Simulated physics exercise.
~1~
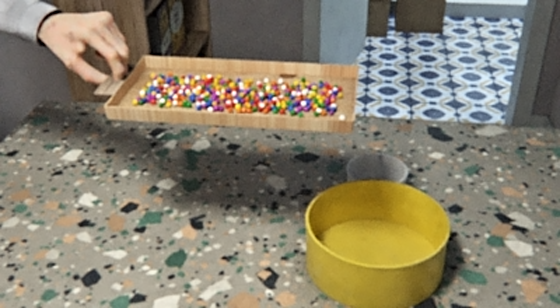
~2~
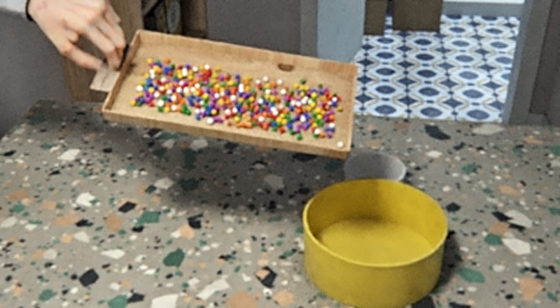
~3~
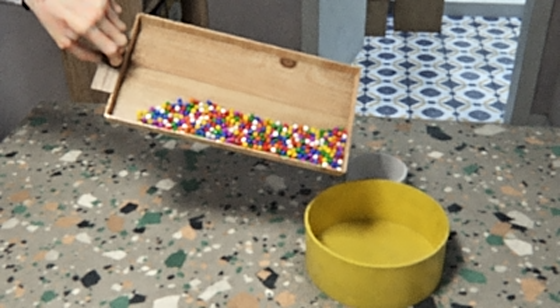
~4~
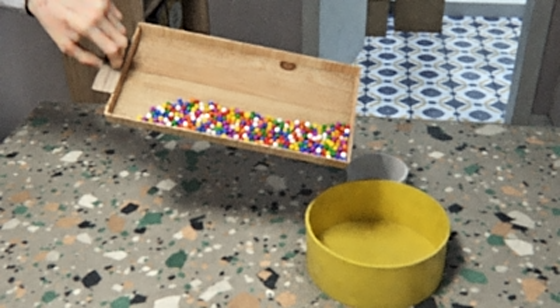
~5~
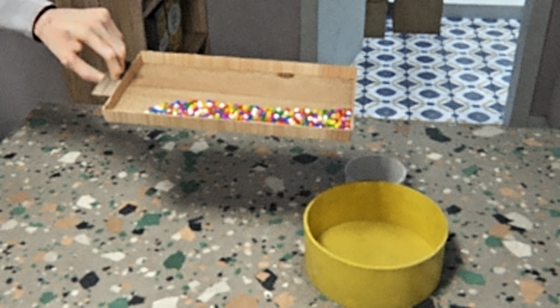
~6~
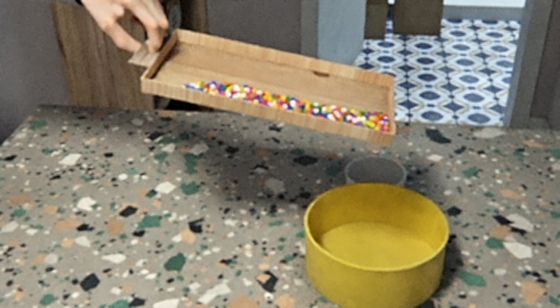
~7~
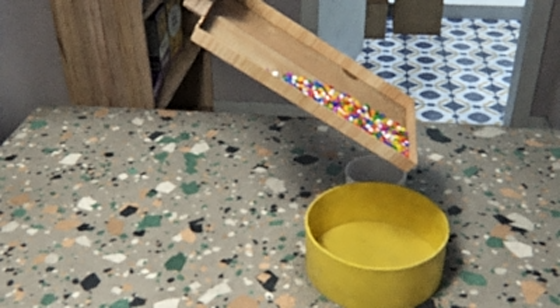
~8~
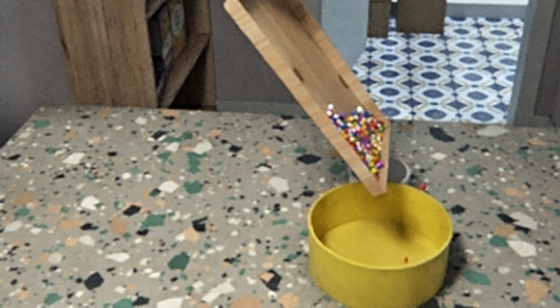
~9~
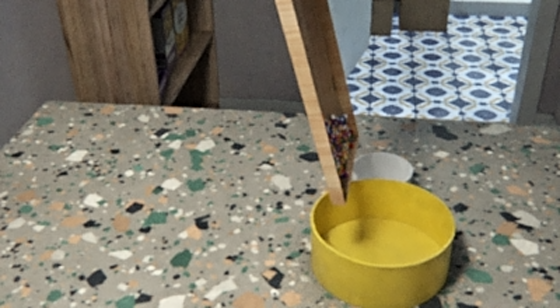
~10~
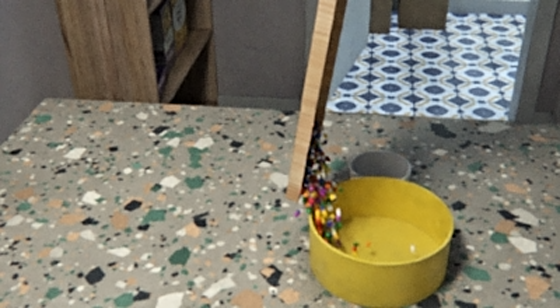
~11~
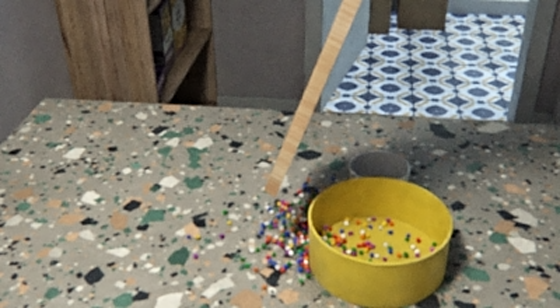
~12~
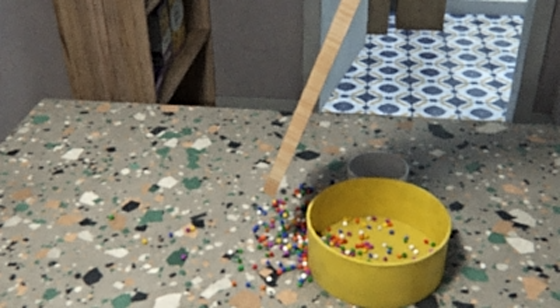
Hand-held wooden tray tilting, levelling, then tipping steeply, spilling colourful beads partly into a yellow pot but mostly onto the speckled tabletop.
